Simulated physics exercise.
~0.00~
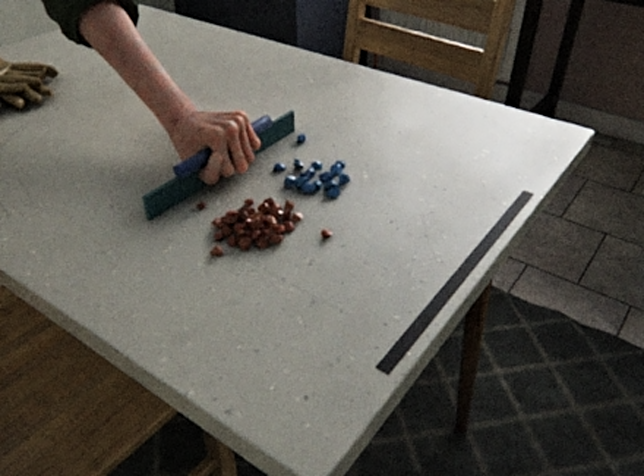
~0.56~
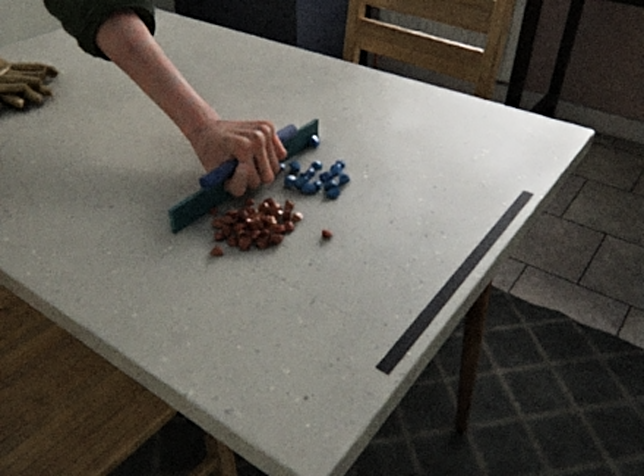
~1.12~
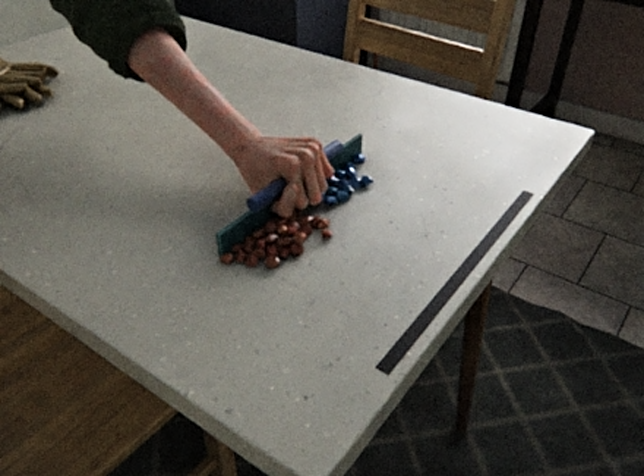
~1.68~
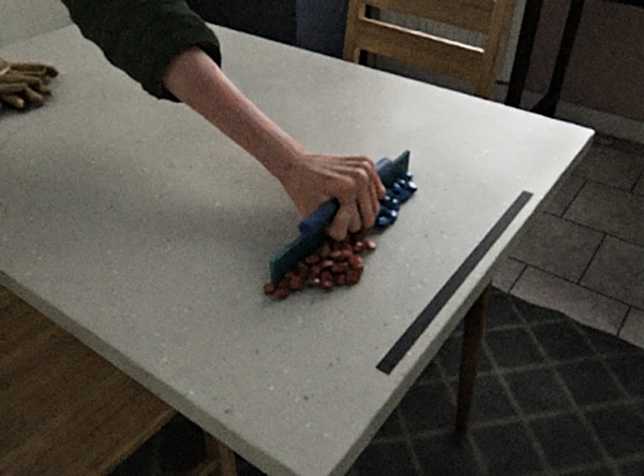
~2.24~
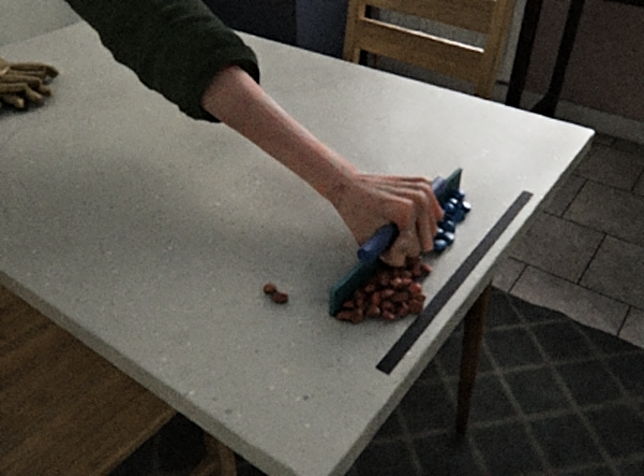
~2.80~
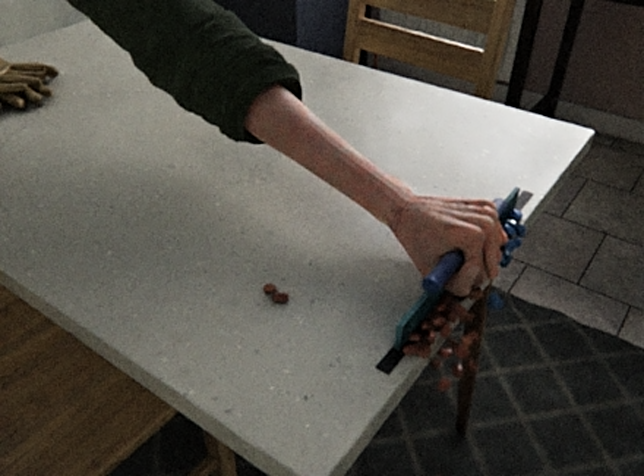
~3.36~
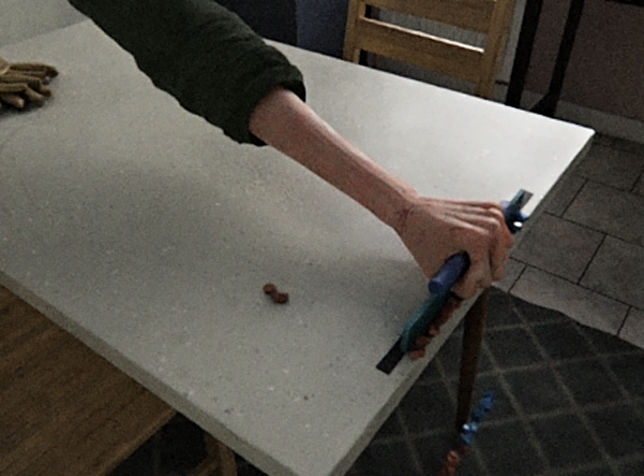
A hand pushes red and blue pieces to the table's edge, and most fall off.
